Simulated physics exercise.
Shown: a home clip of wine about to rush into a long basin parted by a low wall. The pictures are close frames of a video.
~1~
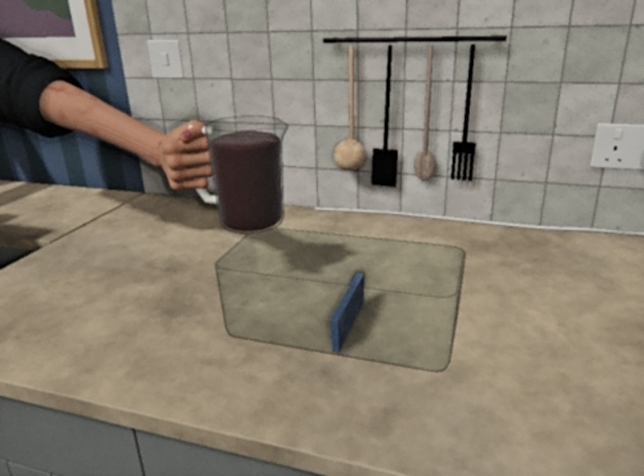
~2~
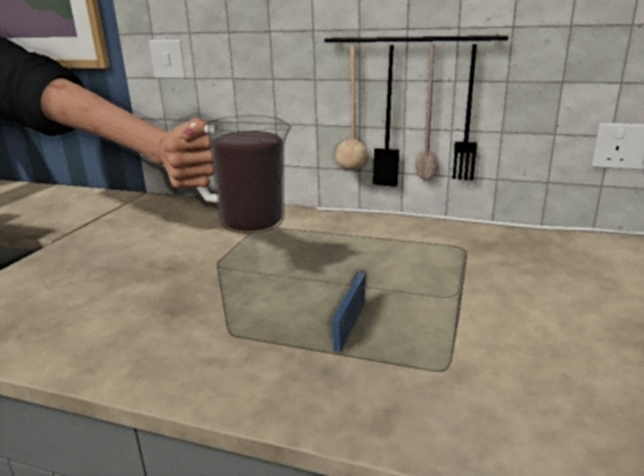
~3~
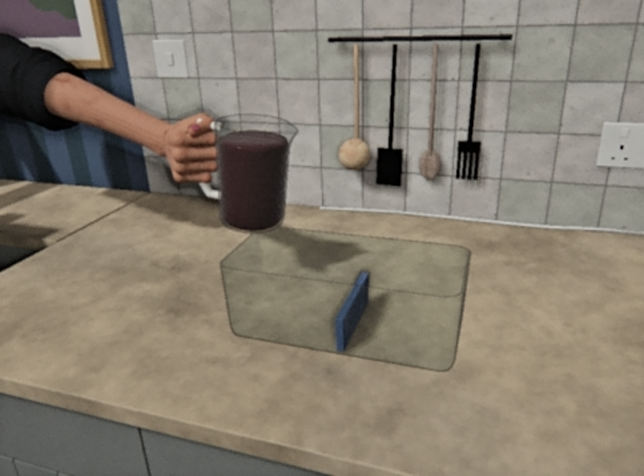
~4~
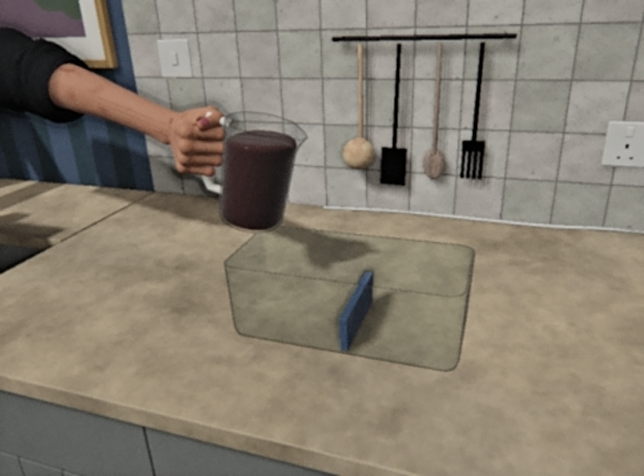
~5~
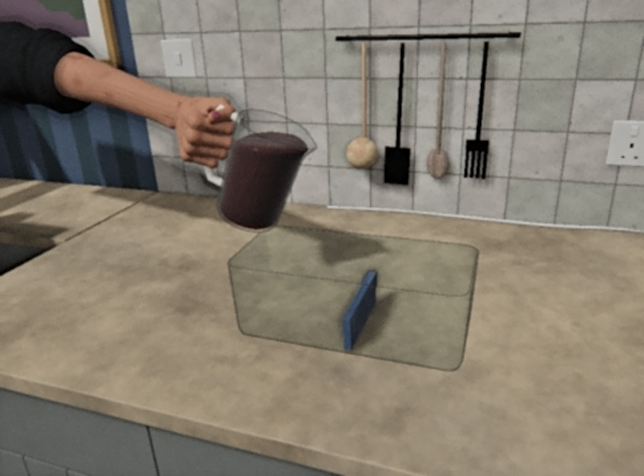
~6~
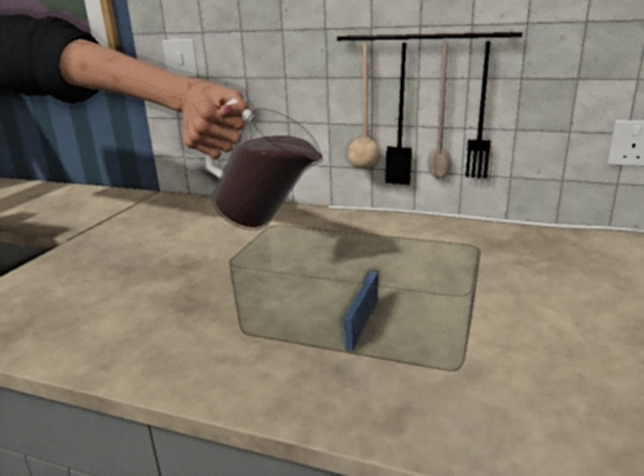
A hand holds a jug of dark red liquid and tilts it rightward above a clear basin.
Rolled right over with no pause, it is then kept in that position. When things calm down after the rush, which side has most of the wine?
I expect the leftmost section to hold the most.
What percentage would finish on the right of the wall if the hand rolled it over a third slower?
40 per cent or thereabouts.
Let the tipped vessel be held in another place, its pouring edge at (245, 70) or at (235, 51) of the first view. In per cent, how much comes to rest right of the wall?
Estimate, first then second: 5 per cent and 5 per cent.
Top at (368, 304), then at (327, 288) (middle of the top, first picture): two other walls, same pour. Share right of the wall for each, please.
First try around 10 percent; second try around 65 percent.
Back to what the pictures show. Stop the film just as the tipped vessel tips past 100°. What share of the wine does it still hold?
It works out to close to 60 percent.
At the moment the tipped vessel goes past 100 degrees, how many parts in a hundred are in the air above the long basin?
Something close to 20 percent of it.
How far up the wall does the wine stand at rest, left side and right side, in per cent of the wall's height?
The left side ends up close to 50, the right side close to 20.
A moment on, the tilt is 100° and 61 per cent is still to pour, 6 is left of the wall and 14 right of it.
Next, the tilt is 117° and 11 per cent is still to pour, 59 is left of the wall and 22 right of it.
Then the tilt is 117° and 0 per cent is still to pour, 73 is left of the wall and 22 right of it.
Later the tilt is 117° and 0 per cent is still to pour, 74 is left of the wall and 23 right of it.
At rest 74 per cent lies left of the wall, 23 right of it and 3 outside.
